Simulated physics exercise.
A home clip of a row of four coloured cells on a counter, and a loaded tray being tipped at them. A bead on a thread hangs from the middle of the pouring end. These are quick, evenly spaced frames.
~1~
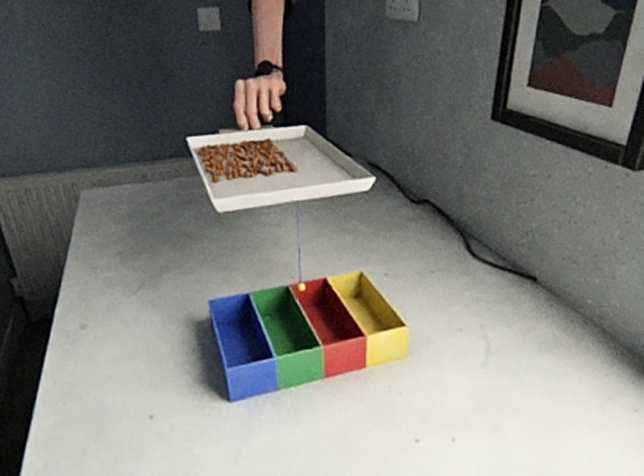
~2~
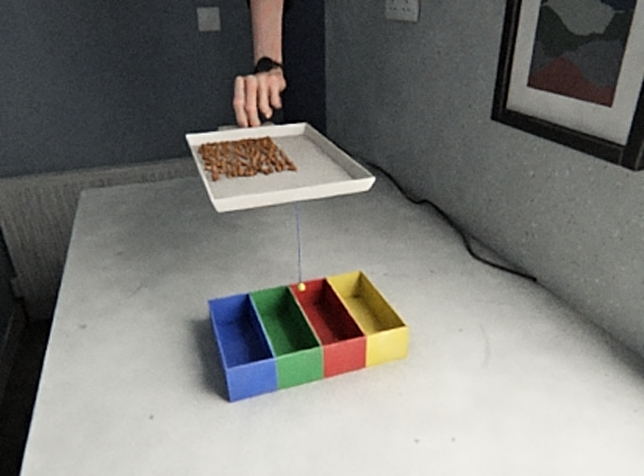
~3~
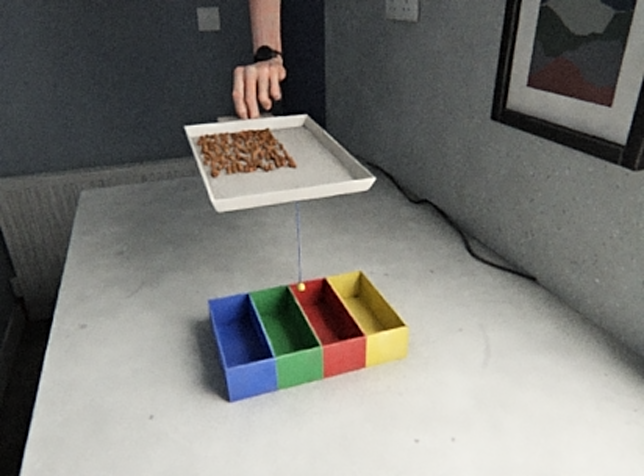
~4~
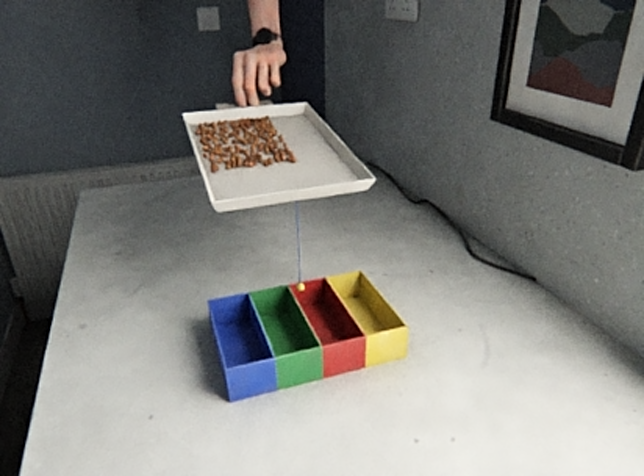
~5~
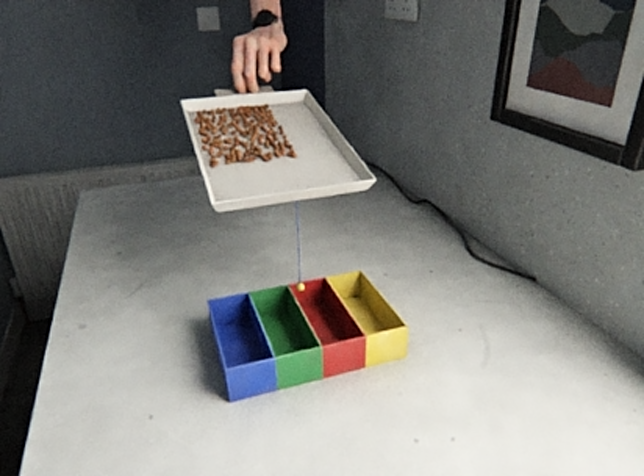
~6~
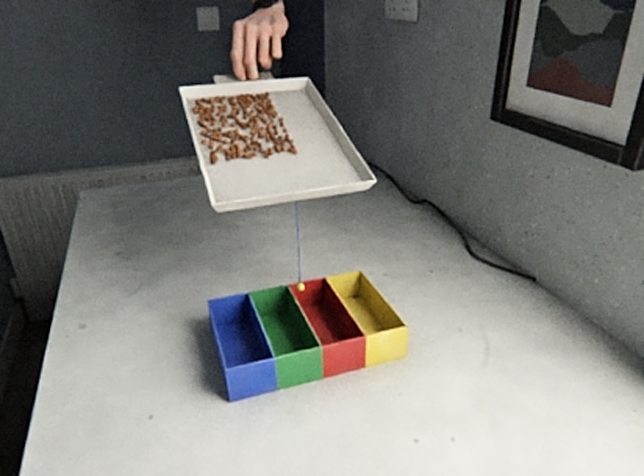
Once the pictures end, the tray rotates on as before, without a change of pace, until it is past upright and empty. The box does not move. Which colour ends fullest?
The green one ends fullest.
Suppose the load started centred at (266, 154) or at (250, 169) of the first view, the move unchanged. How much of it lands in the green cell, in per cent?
Roughly 30 per cent, and 30 per cent.
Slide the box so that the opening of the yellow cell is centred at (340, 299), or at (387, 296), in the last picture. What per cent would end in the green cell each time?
Near 40 % and 30 %.
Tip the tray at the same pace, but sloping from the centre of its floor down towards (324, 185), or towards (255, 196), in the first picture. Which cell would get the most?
One: The yellow one. Two: Blue.
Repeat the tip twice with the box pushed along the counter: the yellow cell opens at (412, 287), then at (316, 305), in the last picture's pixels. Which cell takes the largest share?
The first try: The blue cell. The second: The red one.
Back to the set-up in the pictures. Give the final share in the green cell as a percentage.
About 40 per cent.
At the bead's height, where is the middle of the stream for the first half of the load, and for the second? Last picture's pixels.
At about (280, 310), then at (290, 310).
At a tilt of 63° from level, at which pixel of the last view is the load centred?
Around (272, 204).
Soon after the last picture, tray tipped steeply; about two thirds on the tray; a small part in the green cell; a stray few in the blue cell; a stray few in the red cell; about a quarter falling or outside the box.
A little later, tray tipped past a quarter turn; a stray few on the tray; about a quarter in the green cell; about a quarter in the blue cell; a small part in the red cell; a stray few in the yellow cell; about a third falling or outside the box.
Later still, tray tipped past a quarter turn; about a third in the green cell; about a quarter in the blue cell; about a quarter in the red cell; a small part in the yellow cell; a small part falling or outside the box.
At rest, tray tipped past a quarter turn; about a third in the green cell; about a quarter in the blue cell; about a quarter in the red cell; a small part in the yellow cell; a small part outside the box.
